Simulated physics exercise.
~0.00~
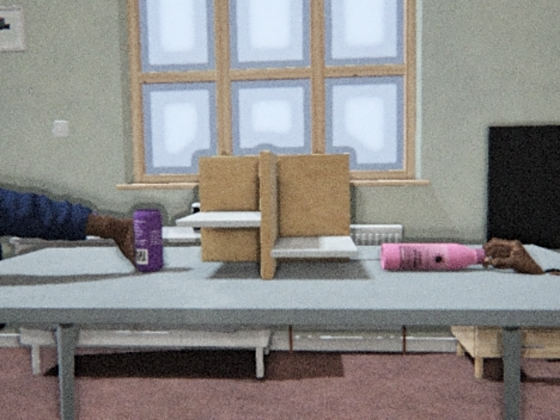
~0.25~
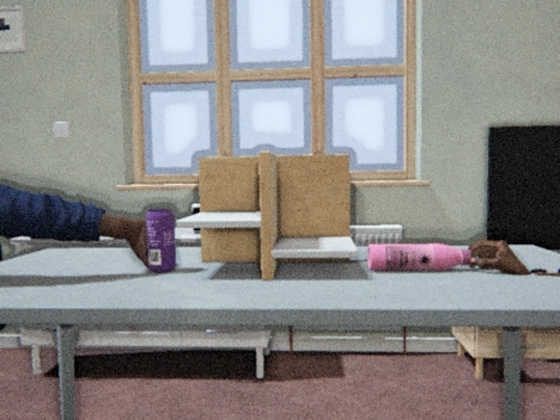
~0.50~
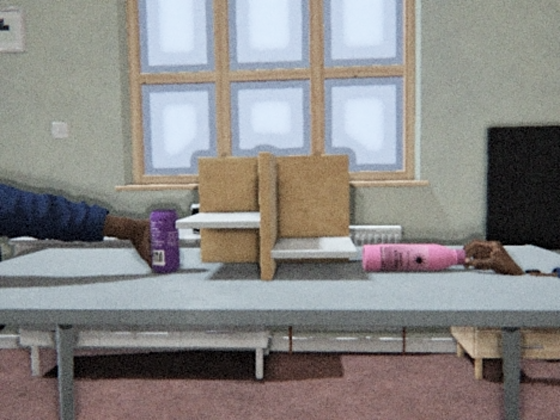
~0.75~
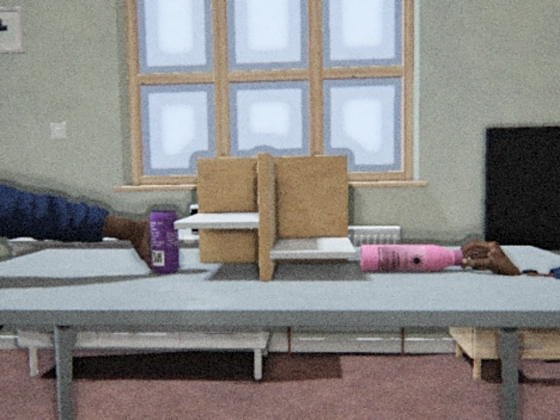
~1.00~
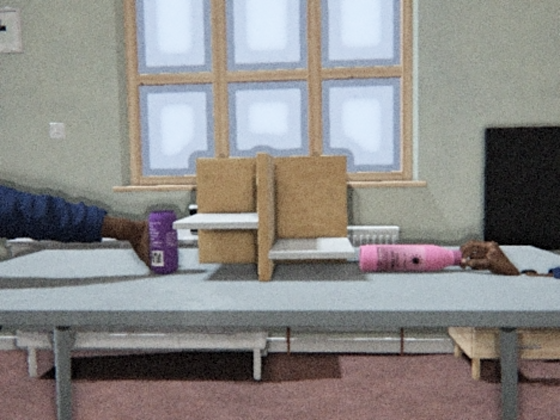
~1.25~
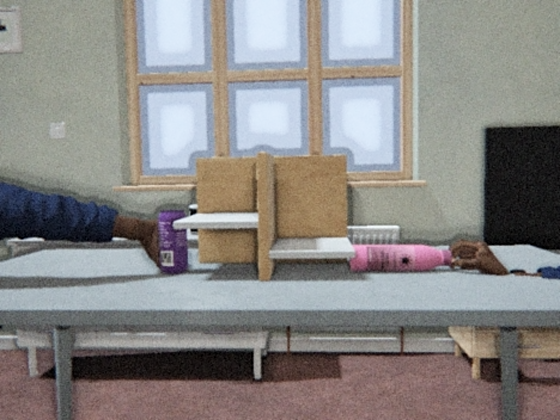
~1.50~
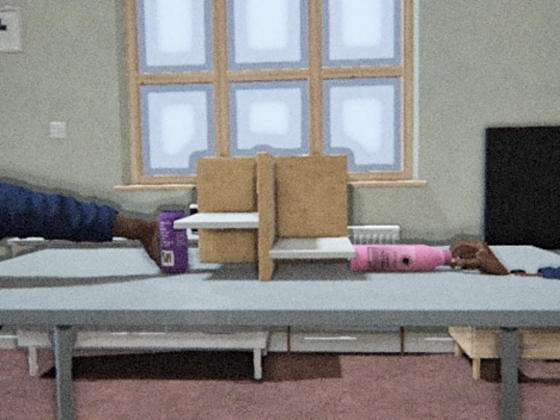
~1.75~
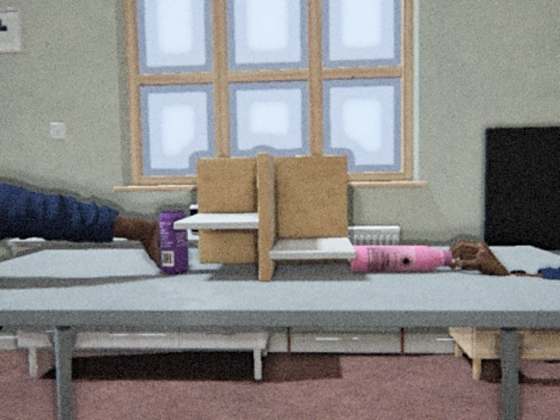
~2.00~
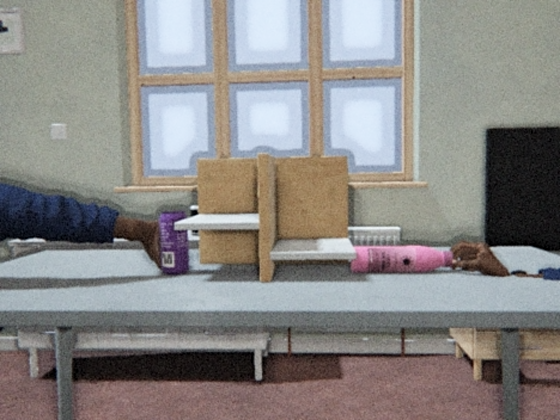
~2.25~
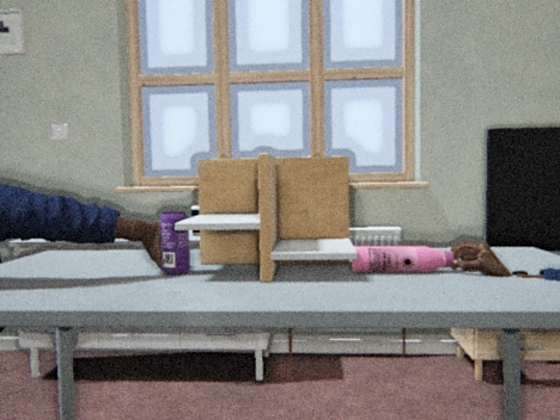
A purple can and a pink bottle, pushed by hands, slide inward and stop at the shelves.
